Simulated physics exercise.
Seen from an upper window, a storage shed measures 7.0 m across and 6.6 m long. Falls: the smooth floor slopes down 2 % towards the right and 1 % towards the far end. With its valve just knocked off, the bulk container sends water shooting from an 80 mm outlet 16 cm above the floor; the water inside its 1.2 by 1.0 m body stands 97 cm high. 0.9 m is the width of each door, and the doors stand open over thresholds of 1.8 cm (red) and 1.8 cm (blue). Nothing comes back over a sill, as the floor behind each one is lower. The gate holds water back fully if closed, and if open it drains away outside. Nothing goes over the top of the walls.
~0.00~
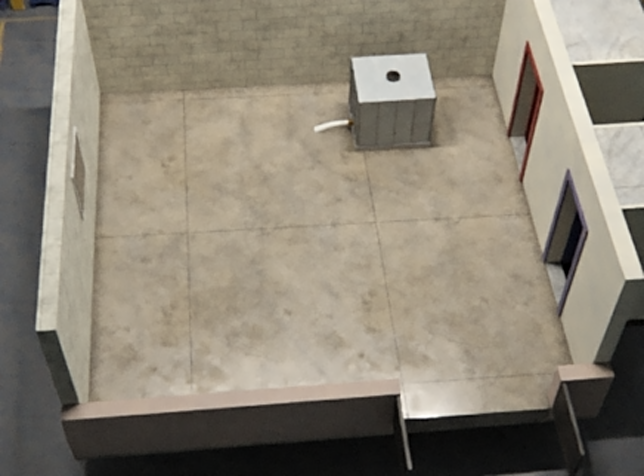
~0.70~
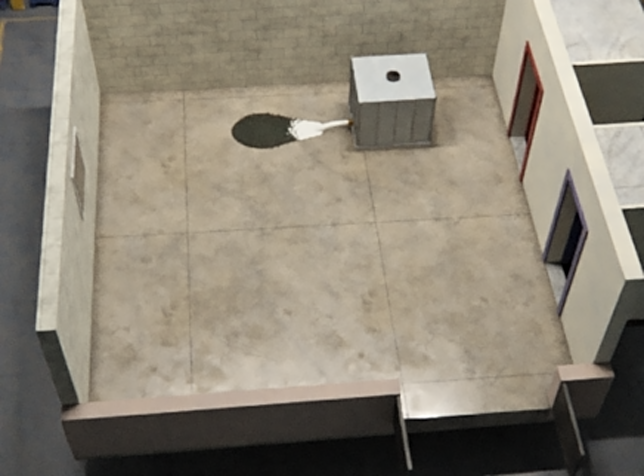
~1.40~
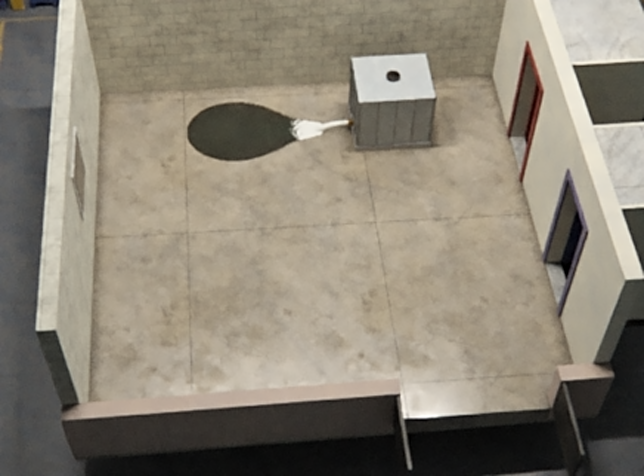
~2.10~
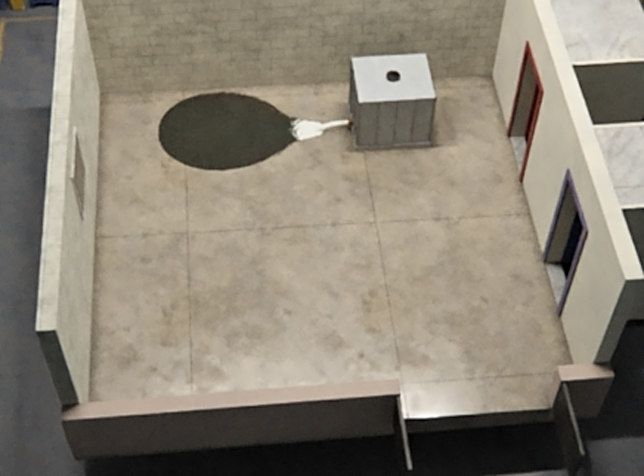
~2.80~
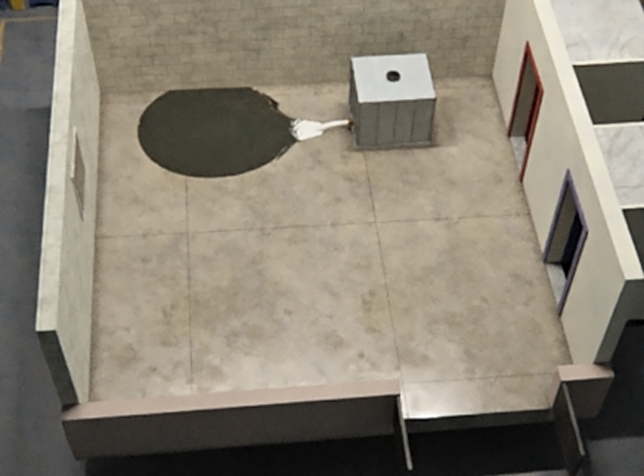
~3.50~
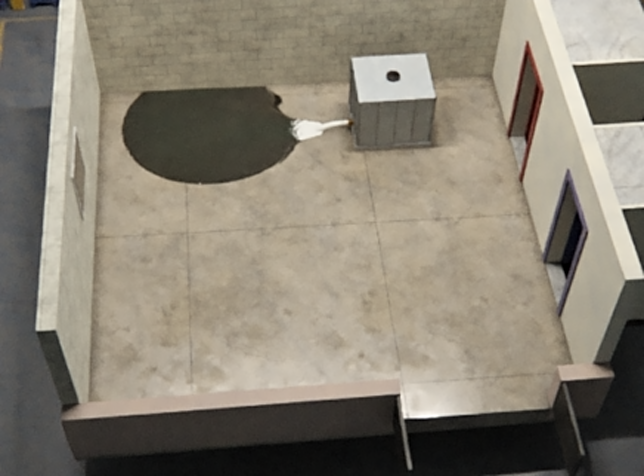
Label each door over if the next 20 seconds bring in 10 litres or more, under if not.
Red door under, blue door under.
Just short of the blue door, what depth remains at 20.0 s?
Roughly 0.0 centimetres.
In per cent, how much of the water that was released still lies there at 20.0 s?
100 %.
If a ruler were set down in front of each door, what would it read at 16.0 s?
Reading (cm) - red: 0.6; blue: 0.0.
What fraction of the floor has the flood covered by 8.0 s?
Roughly 20 per cent of the floor is wet.
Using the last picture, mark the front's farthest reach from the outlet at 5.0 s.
Look near (111, 97) in the last picture.
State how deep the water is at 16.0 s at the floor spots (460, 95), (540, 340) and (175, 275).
Depths: About 1.2, 0.0, 0.0 cm.
After 5.0 s water covers 15 % of the floor and is deepest (3 cm) near (312, 132); red door not reached, blue door not reached.
After 8.0 s water covers 20 % of the floor and is deepest (4 cm) near (312, 132); red door not reached, blue door not reached.
After 12.0 s water covers 25 % of the floor and is deepest (4 cm) near (184, 93); red door not reached, blue door not reached.
After 16.0 s water covers 30 % of the floor and is deepest (5 cm) near (486, 80); red door not reached, blue door not reached.
After 20.0 s water covers 40 % of the floor and is deepest (5 cm) near (486, 80); red door 2.9 cm at the sill, 0 L in, blue door not reached.
